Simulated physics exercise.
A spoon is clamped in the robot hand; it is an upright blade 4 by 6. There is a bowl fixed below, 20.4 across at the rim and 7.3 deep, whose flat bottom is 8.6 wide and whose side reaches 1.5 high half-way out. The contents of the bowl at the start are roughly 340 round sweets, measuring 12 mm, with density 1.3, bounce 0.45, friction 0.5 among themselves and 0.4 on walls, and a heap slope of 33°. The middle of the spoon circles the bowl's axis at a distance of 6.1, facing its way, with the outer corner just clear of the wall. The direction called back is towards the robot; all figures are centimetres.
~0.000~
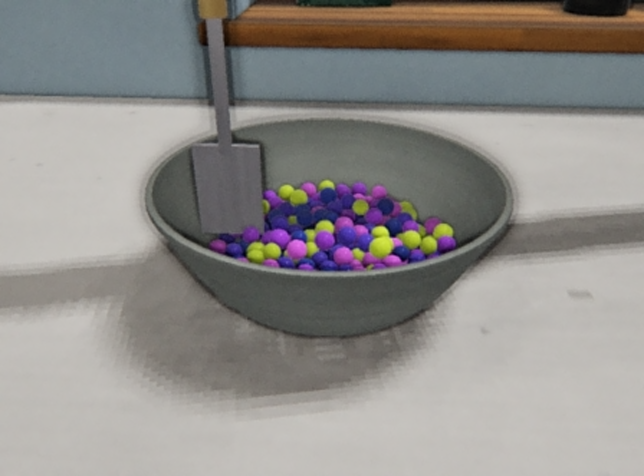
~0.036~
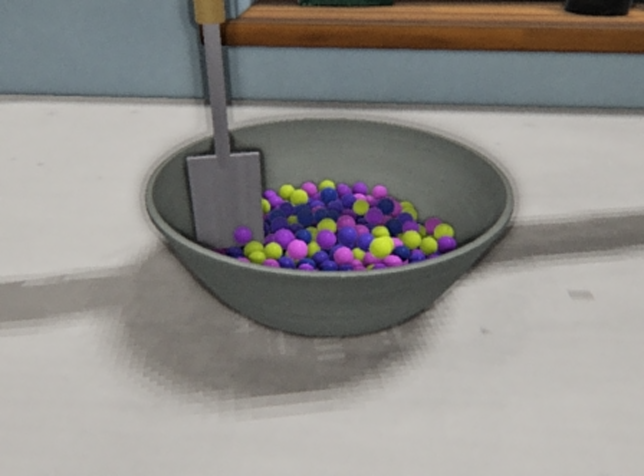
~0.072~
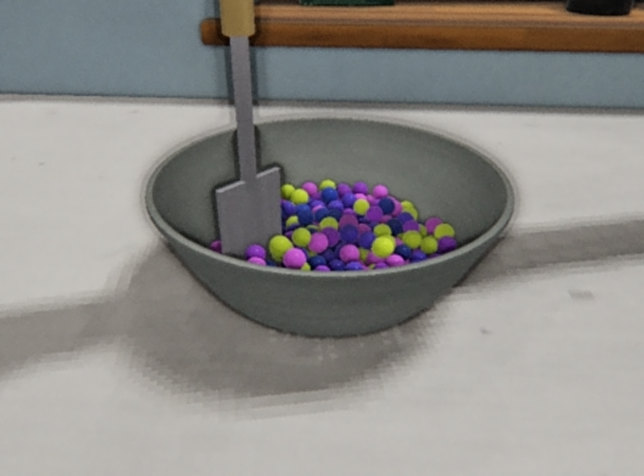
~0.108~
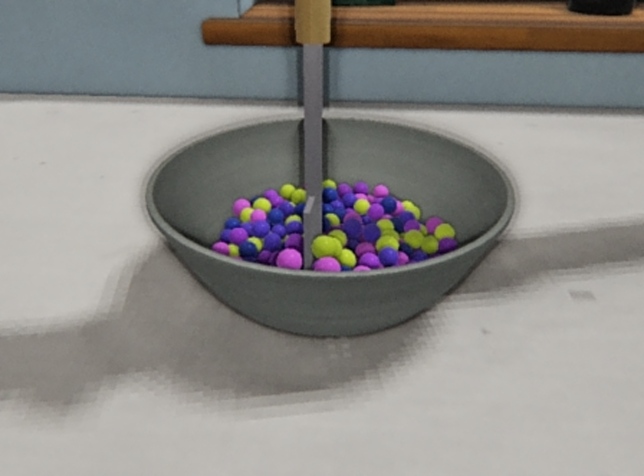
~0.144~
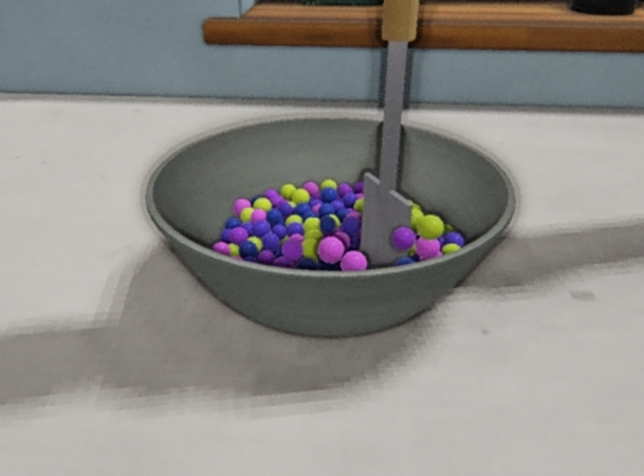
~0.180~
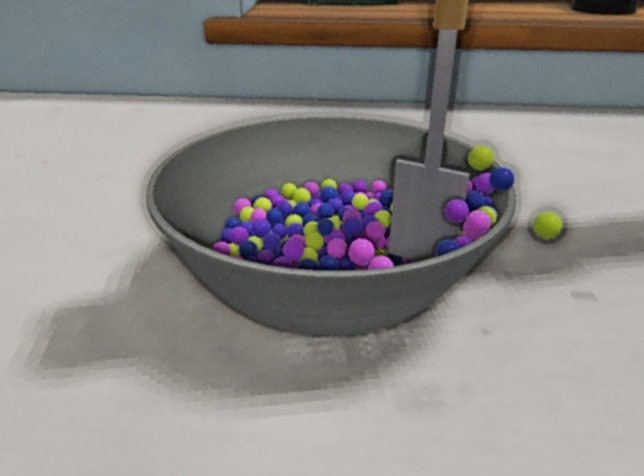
A flat grey blade on an upright shaft with a tan handle moves inside a grey-green bowl on a pale tabletop, seen from slightly above by a still camera. Small purple, pink, dark blue and yellow-green balls lie heaped in the bowl, before a blue wall and brown wooden ledge. The blade sweeps from left to right, turning and pushing balls up the right side, and one yellow-green ball passes outside the rim.
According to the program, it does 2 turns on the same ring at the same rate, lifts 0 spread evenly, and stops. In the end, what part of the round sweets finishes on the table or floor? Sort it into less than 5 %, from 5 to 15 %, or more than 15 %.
It goes in more than 15 %.
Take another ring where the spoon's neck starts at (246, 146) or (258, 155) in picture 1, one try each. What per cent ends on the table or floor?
Close to 35 and 20 in a hundred.
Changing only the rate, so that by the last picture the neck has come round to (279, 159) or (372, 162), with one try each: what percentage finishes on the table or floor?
Near 5 in a hundred for the first and near 20 in a hundred for the second.
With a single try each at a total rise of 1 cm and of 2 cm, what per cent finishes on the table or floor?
15 and 10 %.
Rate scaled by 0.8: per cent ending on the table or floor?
I'd put it near 20 %.
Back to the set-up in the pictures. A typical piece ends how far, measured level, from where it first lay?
About 7 centimetres.
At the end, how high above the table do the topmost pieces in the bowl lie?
Around 4.5 cm above the table.
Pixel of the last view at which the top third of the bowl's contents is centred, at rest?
In the final view it lies around (319, 243).
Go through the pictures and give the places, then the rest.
The first frame shows spoon neck at (223, 120), 0° round; upper third of the load around (328, 234), from x 215 to 445, top at y 190; 338 in the bowl.
The second frame shows spoon neck at (221, 129), 16° round; upper third of the load around (328, 234), from x 215 to 445, top at y 190.
The third frame shows spoon neck at (247, 151), 51° round; upper third of the load around (327, 237), from x 220 to 445, top at y 190.
The fourth frame shows spoon neck at (313, 164), 85° round; upper third of the load around (346, 237), from x 220 to 445, top at y 190.
The fifth frame shows spoon neck at (389, 159), 121° round; upper third of the load around (376, 234), from x 220 to 455, top at y 190.
The sixth frame shows spoon neck at (435, 140), 155° round; upper third of the load around (396, 216), from x 220 to 545, top at y 160; 337 in the bowl, 1 in flight or on the tool.
By 0.40 s, 14° round, highest piece 12 above the table; 285 in the bowl, 19 on the table or floor, 34 in flight or on the tool.
By 0.63 s, 232° round, highest piece 9 above the table; 241 in the bowl, 79 on the table or floor, 18 in flight or on the tool.
By 0.94 s, 0° round, highest piece 5 above the table; 230 in the bowl, 108 on the table or floor.
By 1.64 s, 0° round, highest piece 4 above the table; 230 in the bowl, 108 on the table or floor.
Final count, 230 in the bowl, 108 on the table or floor. That is 32 % on the table or floor.
